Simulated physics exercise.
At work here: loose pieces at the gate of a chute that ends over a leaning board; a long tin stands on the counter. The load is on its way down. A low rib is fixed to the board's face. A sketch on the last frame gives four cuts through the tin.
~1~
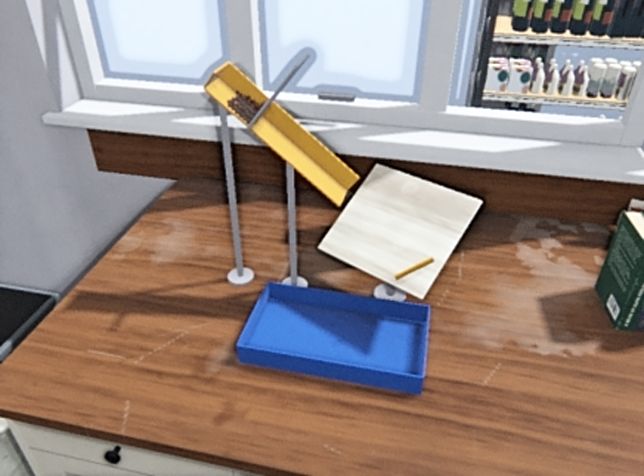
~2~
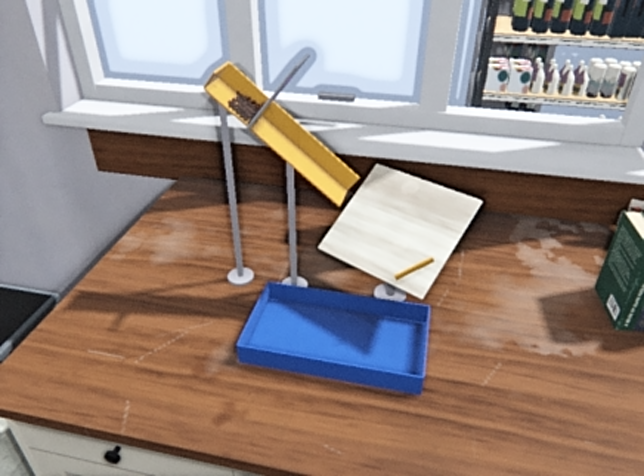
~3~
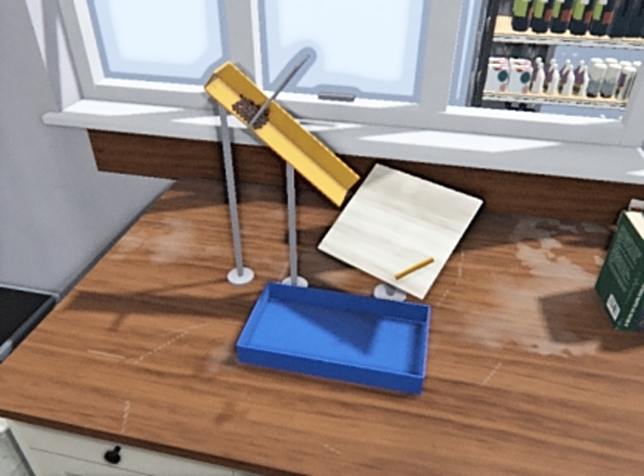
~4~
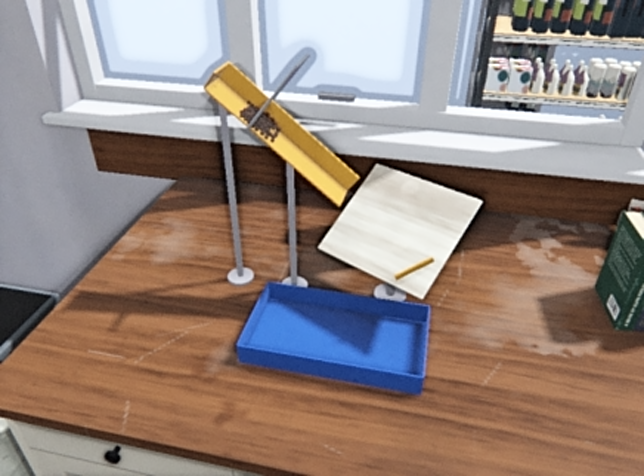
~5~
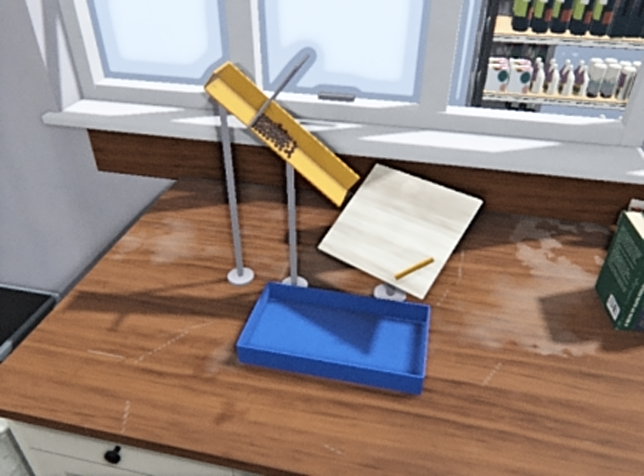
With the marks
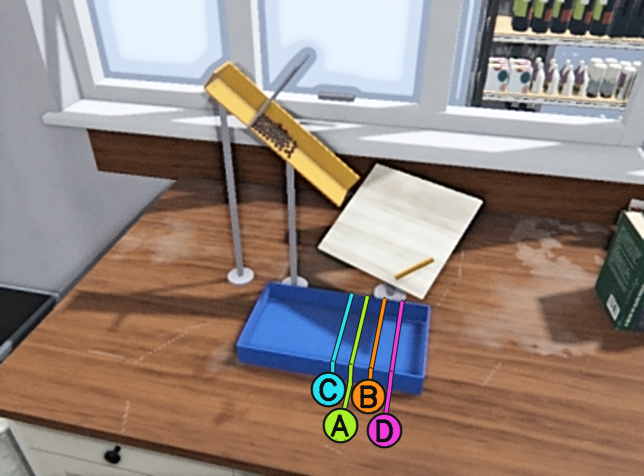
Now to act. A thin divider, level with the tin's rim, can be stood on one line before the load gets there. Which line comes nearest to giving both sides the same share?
A beats the others.
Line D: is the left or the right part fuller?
Left.
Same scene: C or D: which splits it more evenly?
It is C.
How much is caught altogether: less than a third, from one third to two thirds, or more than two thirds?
More than two thirds.
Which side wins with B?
More lands on the left.
On the marked copy, line A crosses the front rim at (351, 365); line B crosses the front rim at (371, 368); line C crosses the front rim at (333, 362); line D crosses the front rim at (391, 372).
With A, of what is caught, close to half on the left of the divider, close to half on the right.
With B, of what is caught, all but a few on the left of the divider, a small share on the right.
With C, of what is caught, a small share on the left of the divider, the bulk on the right.
With D, of what is caught, all but a few on the left of the divider, only a few on the right.
